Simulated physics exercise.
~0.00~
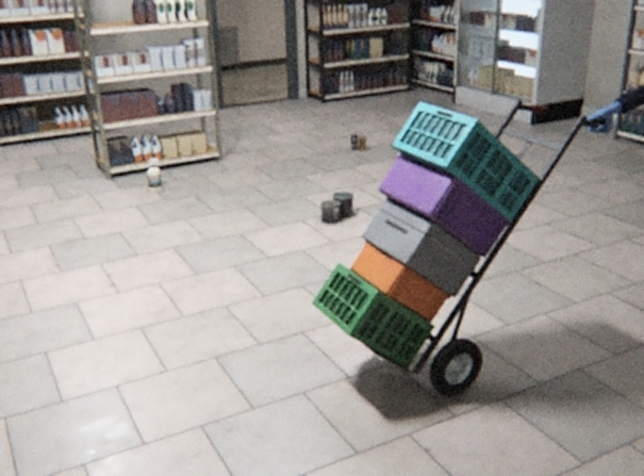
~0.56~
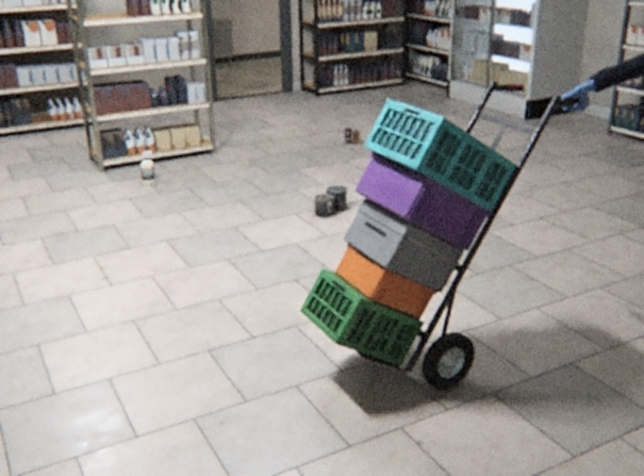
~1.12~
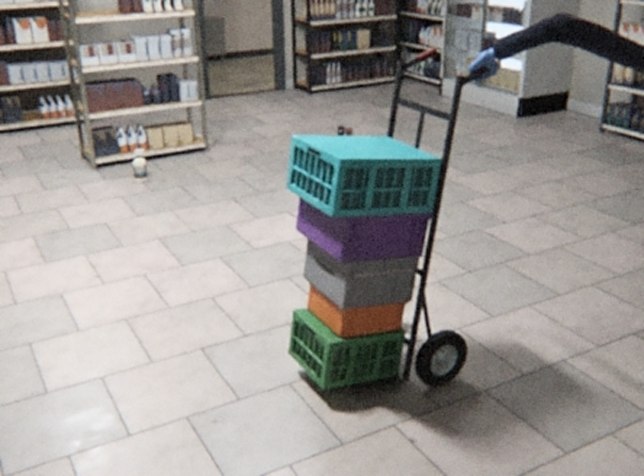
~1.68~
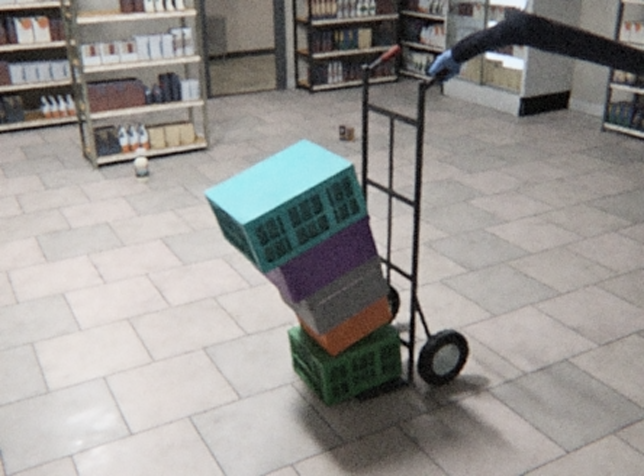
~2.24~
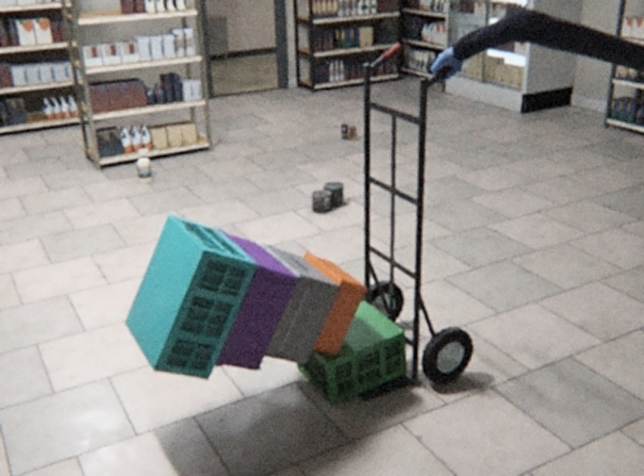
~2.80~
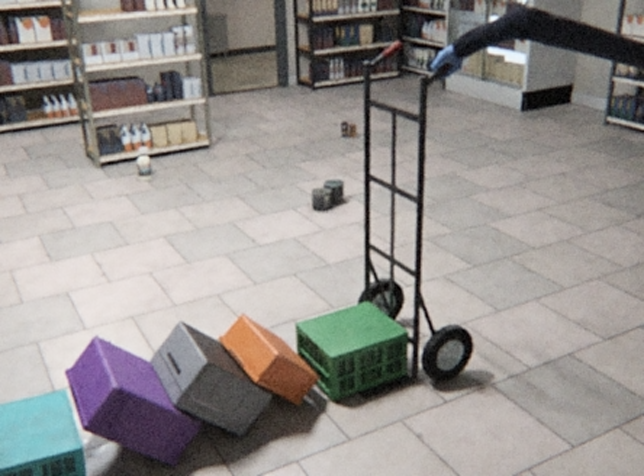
A gloved hand swung a leaning sack truck upright with five stacked crates and boxes on it, and the upper four toppled off to the left and ended strewn across the tiled floor, while the green crate stayed by the truck.
